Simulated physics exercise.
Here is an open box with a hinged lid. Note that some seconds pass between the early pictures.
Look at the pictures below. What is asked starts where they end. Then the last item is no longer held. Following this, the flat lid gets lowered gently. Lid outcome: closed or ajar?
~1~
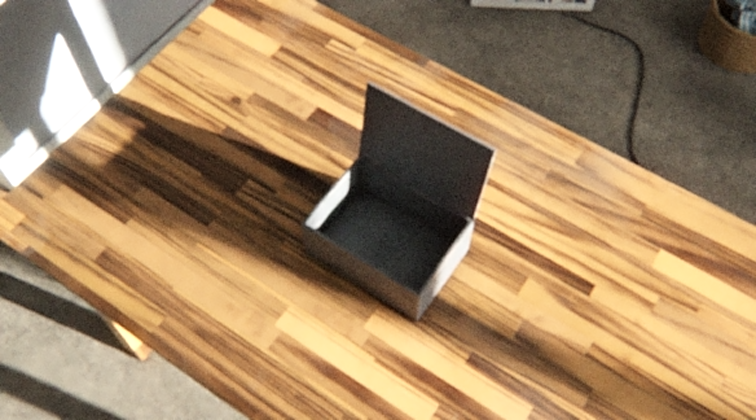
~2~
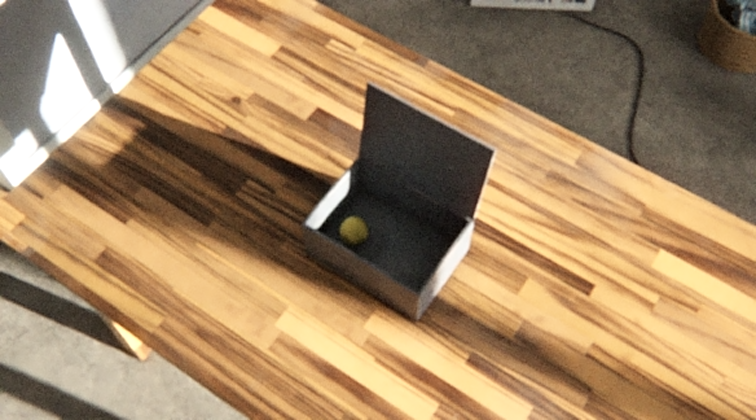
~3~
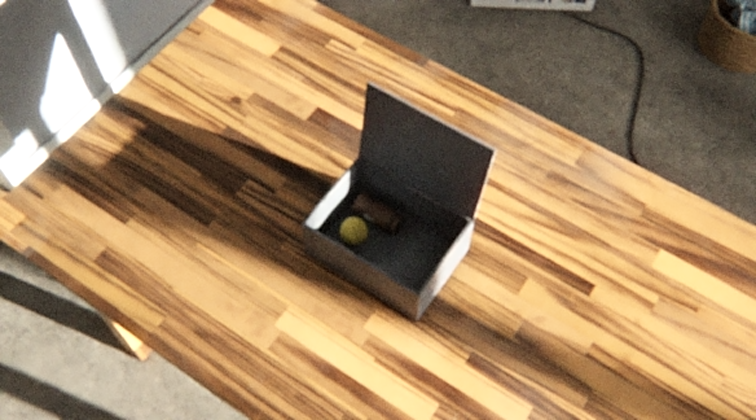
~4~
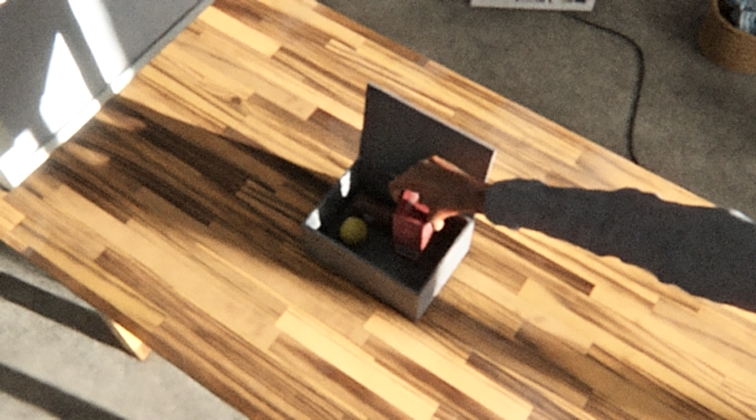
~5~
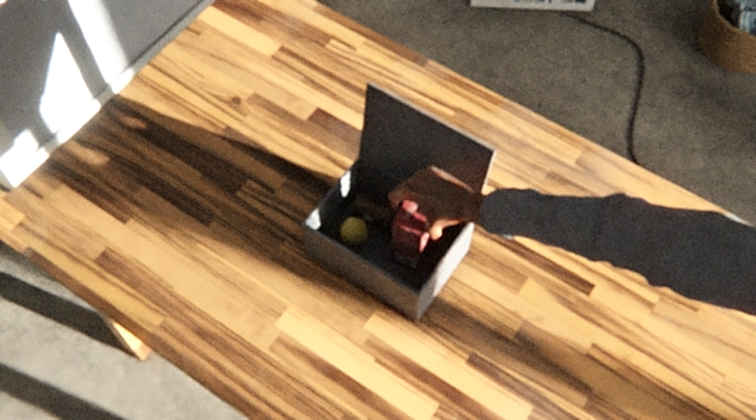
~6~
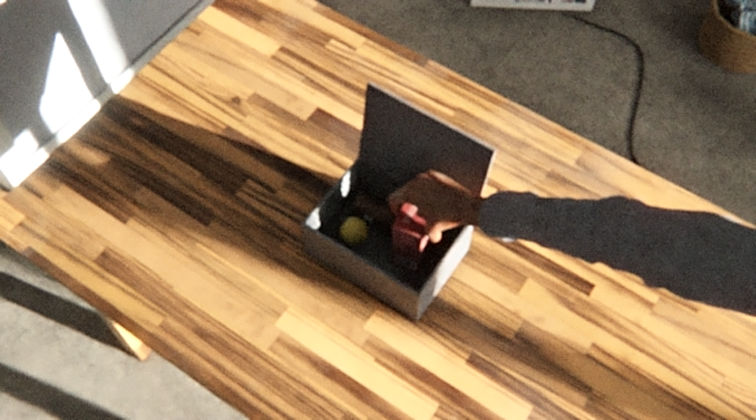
Ajar.
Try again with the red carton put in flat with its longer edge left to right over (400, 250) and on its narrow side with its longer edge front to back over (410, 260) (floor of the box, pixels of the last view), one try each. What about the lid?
Lid: First try closed, second try closed.
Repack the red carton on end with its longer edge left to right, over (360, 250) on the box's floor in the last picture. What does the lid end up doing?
Then it comes fully down.
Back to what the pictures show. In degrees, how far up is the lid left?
Around 35 degrees.
Then, 1.20 s after the last picture, lid 82° above the rim.
Then, 1.60 s after the last picture, lid 54° above the rim.
Then, 2.40 s after the last picture, lid 40° above the rim; red carton slid a little near (410, 242).
At rest, lid 37° above the rim; all 3 in place. Seen from the same camera at the end, red carton near (408, 244).
